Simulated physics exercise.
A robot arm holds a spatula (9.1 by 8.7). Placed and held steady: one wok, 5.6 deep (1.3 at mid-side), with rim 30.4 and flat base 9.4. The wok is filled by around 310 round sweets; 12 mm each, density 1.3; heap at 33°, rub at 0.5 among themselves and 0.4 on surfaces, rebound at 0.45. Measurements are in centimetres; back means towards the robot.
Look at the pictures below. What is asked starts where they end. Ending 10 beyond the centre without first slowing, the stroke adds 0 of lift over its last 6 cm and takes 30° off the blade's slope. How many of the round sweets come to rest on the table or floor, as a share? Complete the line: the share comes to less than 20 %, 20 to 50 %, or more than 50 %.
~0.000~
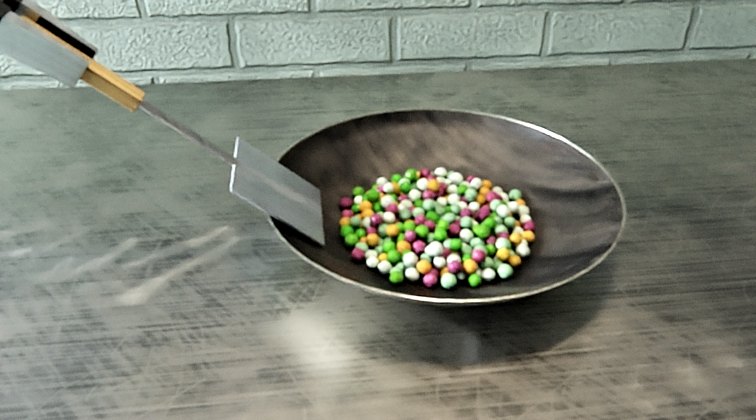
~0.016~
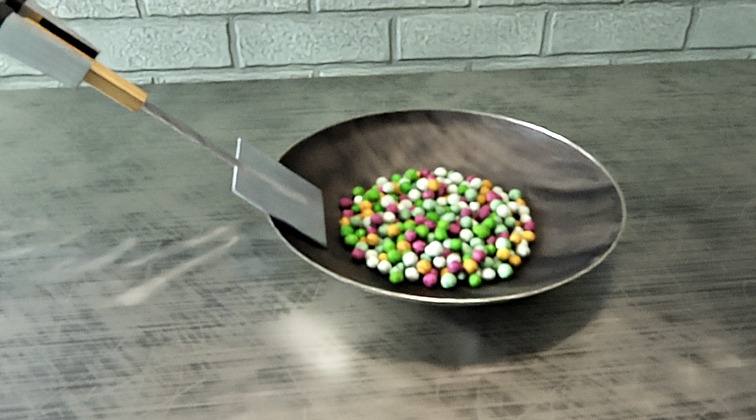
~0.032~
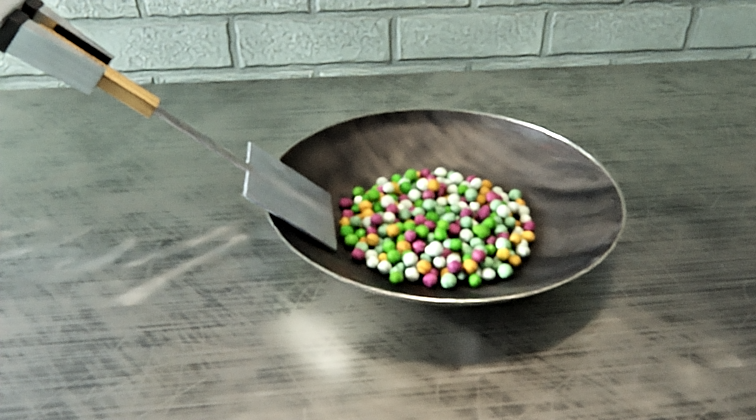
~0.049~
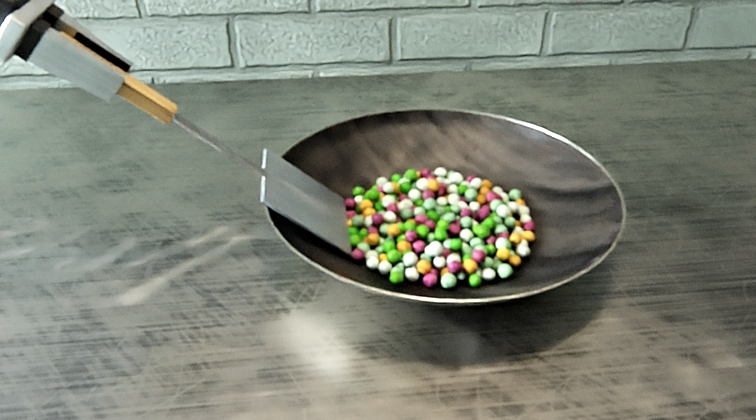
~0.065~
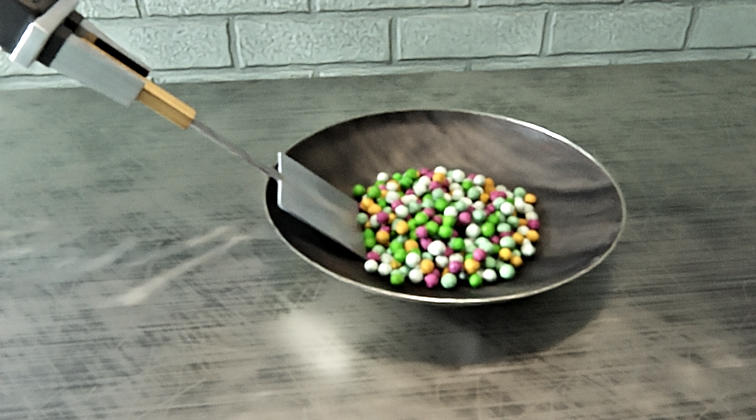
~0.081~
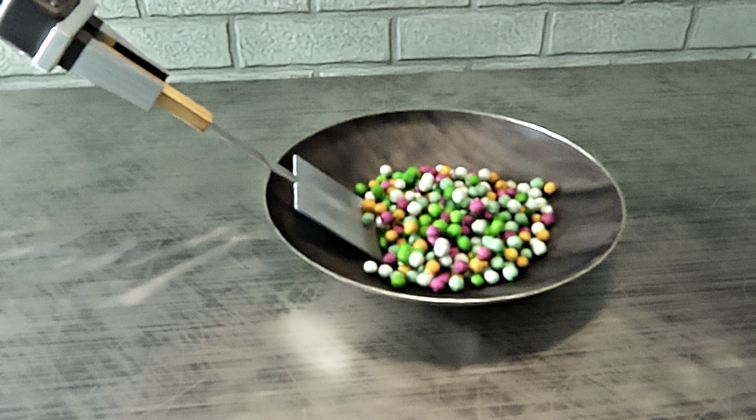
The share comes to less than 20 %.
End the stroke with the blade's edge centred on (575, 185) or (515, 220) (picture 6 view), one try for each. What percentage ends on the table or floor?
About 35 and 5 per cent.
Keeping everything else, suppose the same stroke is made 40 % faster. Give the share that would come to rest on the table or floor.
It would be roughly 25 percent.
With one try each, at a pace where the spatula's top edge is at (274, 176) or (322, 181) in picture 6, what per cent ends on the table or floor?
5 % and 30 %.
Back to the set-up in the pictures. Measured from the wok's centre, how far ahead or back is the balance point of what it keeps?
About 6.5 centimetres ahead.
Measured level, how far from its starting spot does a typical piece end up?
Around 8 cm, measured level.
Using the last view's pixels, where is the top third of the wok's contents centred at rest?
I'd put it close to (561, 182).
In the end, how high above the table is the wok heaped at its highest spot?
Height at the end: Around 7.0 cm.
By 0.15 s, sloping 41°, highest piece 9 above the table; 308 in the wok, 1 on the blade or in flight.
By 0.22 s, sloping 33°, highest piece 8 above the table; 307 in the wok, 2 on the blade or in flight.
By 0.46 s, sloping 11°, highest piece 7 above the table; 267 in the wok, 36 on the table or floor, 6 on the blade or in flight.
By 1.51 s, sloping 11°, highest piece 7 above the table; 267 in the wok, 42 on the table or floor.
Final count, 267 in the wok, 42 on the table or floor. That is 14 % on the table or floor.
